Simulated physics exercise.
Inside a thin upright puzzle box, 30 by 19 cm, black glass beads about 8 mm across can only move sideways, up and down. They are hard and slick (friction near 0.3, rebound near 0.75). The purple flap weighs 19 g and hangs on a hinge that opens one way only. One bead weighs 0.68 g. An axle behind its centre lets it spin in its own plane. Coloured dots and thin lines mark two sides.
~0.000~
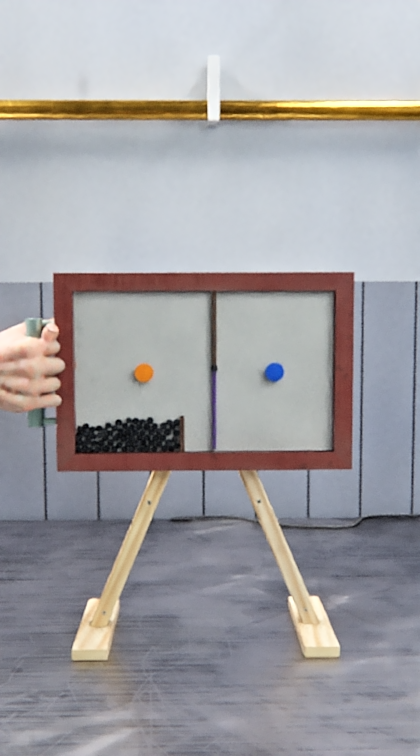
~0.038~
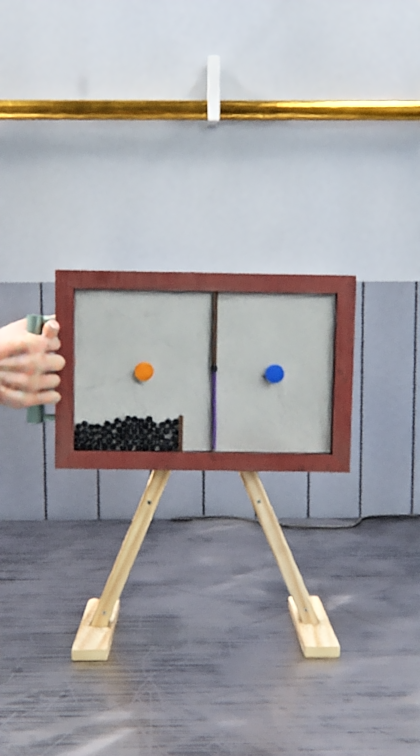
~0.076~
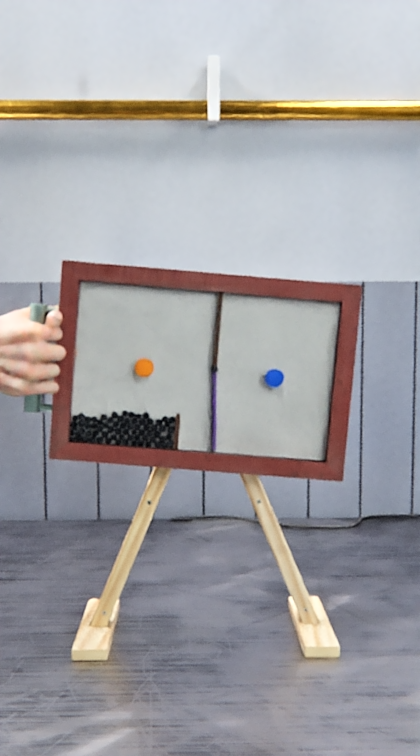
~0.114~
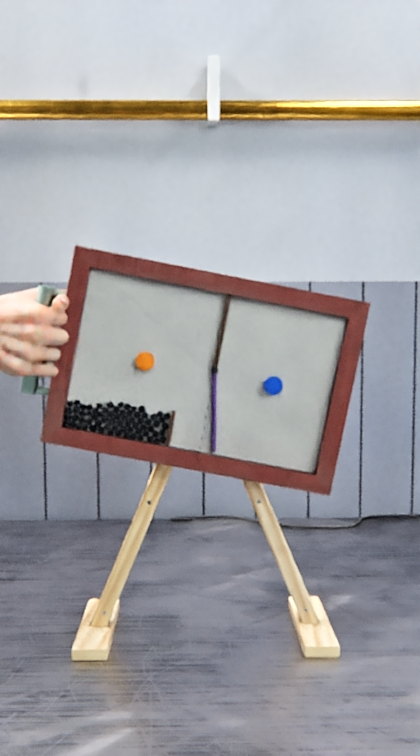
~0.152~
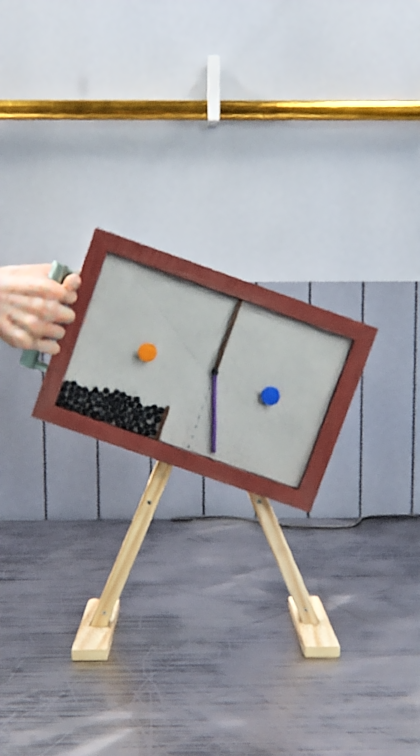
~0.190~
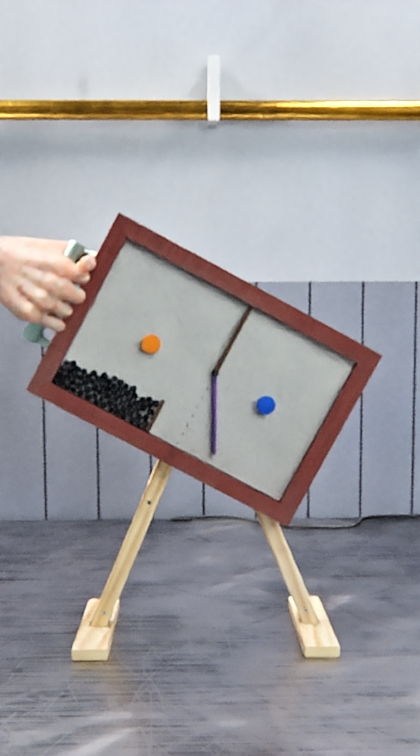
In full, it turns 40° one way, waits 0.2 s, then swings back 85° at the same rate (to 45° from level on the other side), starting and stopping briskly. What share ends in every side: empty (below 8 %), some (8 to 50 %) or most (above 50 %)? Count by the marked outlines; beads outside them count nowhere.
Orange side most, blue side empty.
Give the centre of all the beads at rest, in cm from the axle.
Some 2 cm left and 12 cm below.
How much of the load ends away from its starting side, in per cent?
Roughly 0 per cent.
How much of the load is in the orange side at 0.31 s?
Roughly 100 per cent.
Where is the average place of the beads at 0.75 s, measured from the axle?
Some 8 cm left and 8 cm below.
After 0.31 s, it stands 40° clockwise; the beads' middle is 11 cm left of and level with the centre; orange 100 %; purple flap open 40°.
After 0.75 s, it stands 2° anticlockwise; the beads' middle is 8 cm left of and 8 cm below the centre; orange 100 %; purple flap open 4°.
After 1.00 s, it stands 45° anticlockwise; the beads' middle is 1 cm left of and 12 cm below the centre; orange 100 %; purple flap shut.
All still by 1.7 s, it stands 45° anticlockwise; orange 100 %, blue 0 %; purple flap shut.
